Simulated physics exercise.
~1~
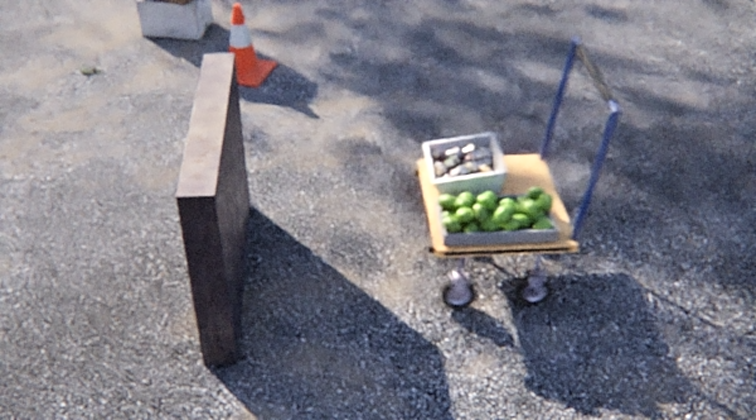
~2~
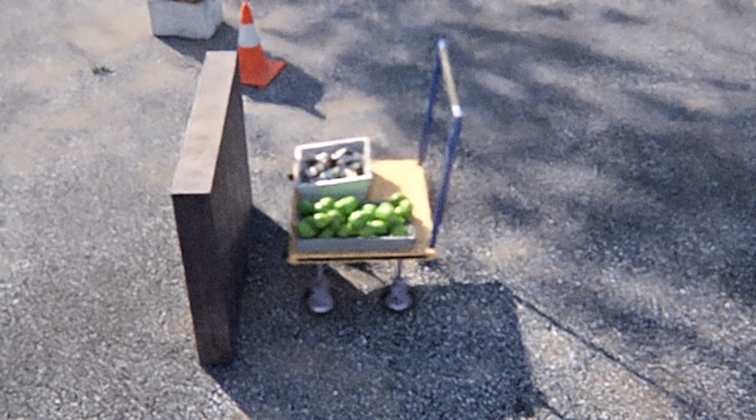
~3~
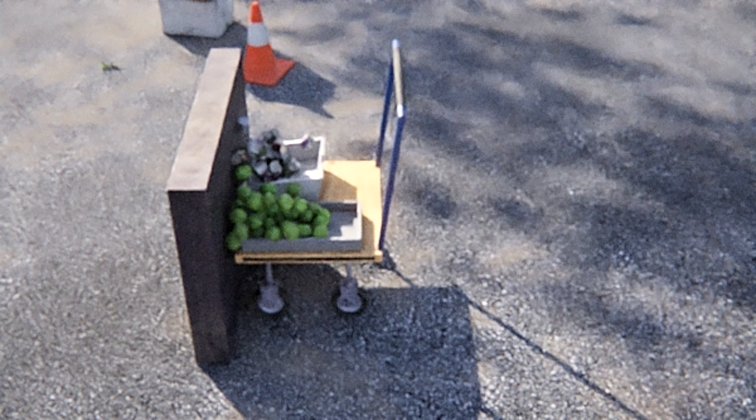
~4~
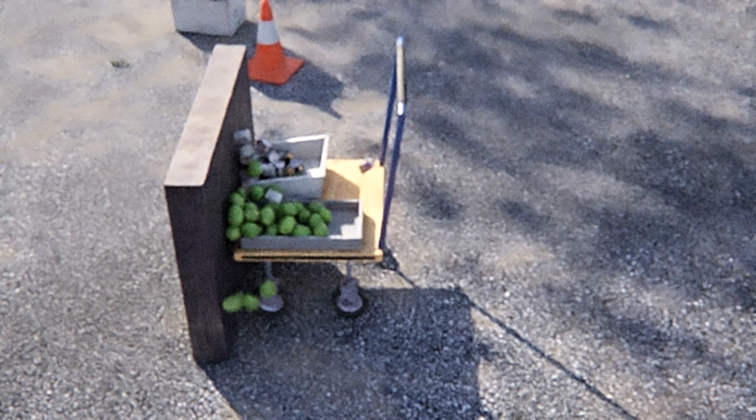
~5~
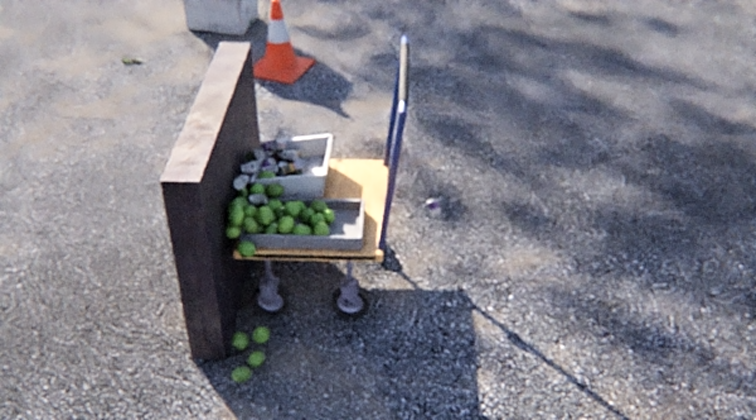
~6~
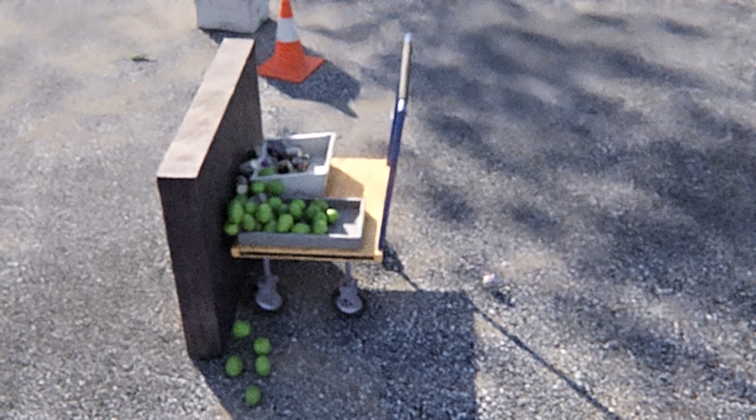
A small flat trolley with a yellow deck and a blue handle rolls left across sunlit grey gravel, seen from above as the view drifts slightly. It carries a grey tub of green limes in front and a white tub of small dark and silvery tins behind, heading for an upright brown wall, with an orange cone beyond. The trolley stops against the wall, and both loads surge left, heaping against it. Several limes spill to the ground near the wall's foot, while a small pale piece lands right of the trolley. The trolley finally stands still, many goods still aboard.
